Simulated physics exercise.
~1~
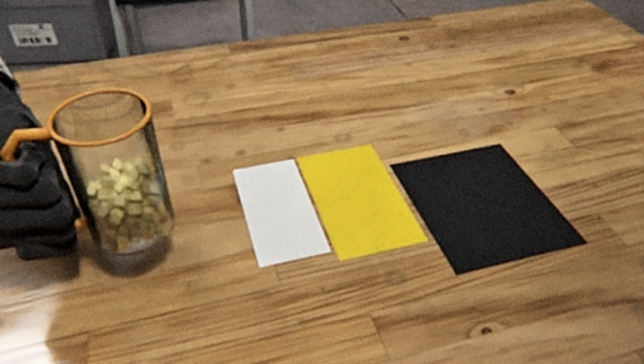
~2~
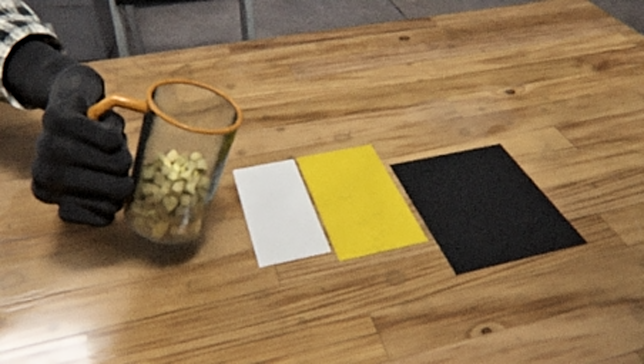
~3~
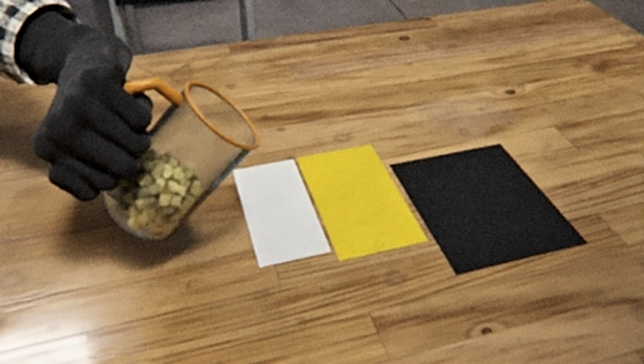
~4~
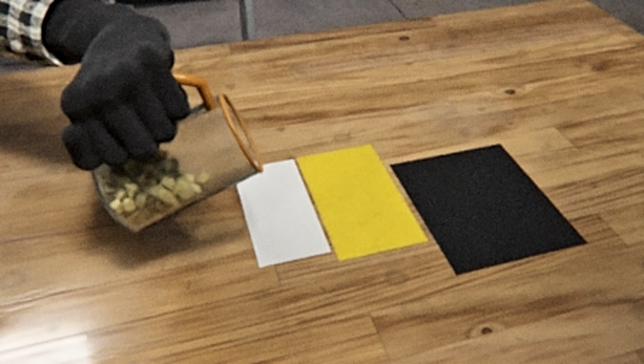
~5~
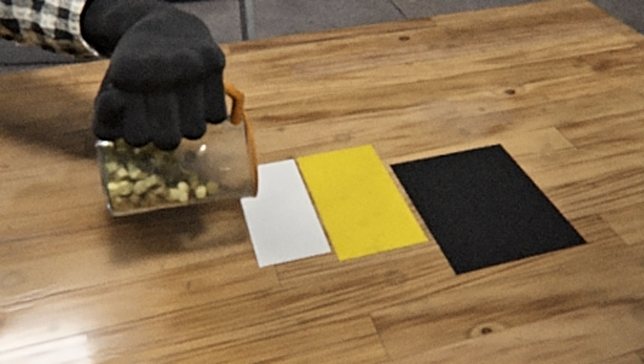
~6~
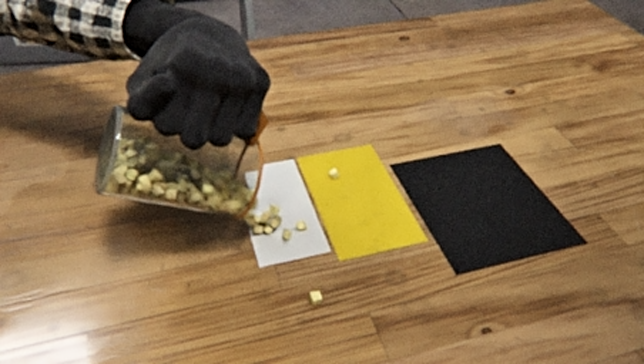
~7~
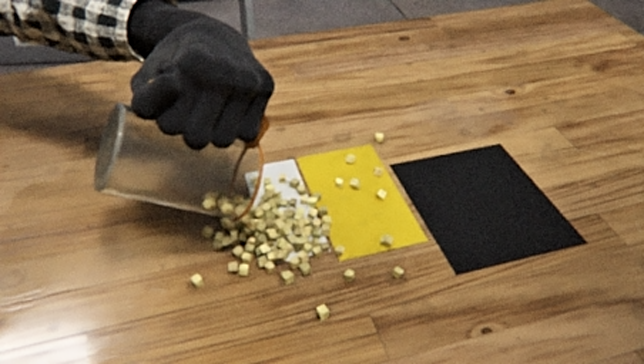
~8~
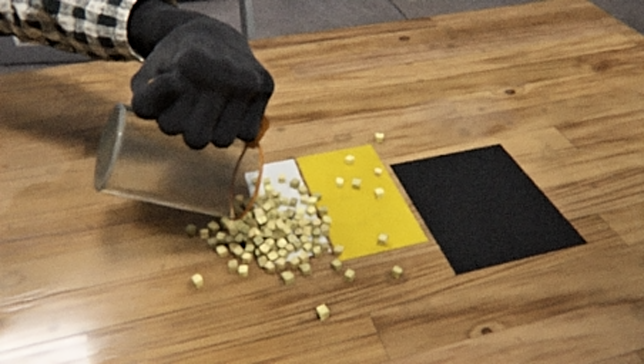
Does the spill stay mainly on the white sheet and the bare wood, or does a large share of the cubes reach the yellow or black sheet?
It stays mainly on the white sheet and the bare wood around it. Only a few cubes lie on the yellow sheet, and the black sheet stays clear.
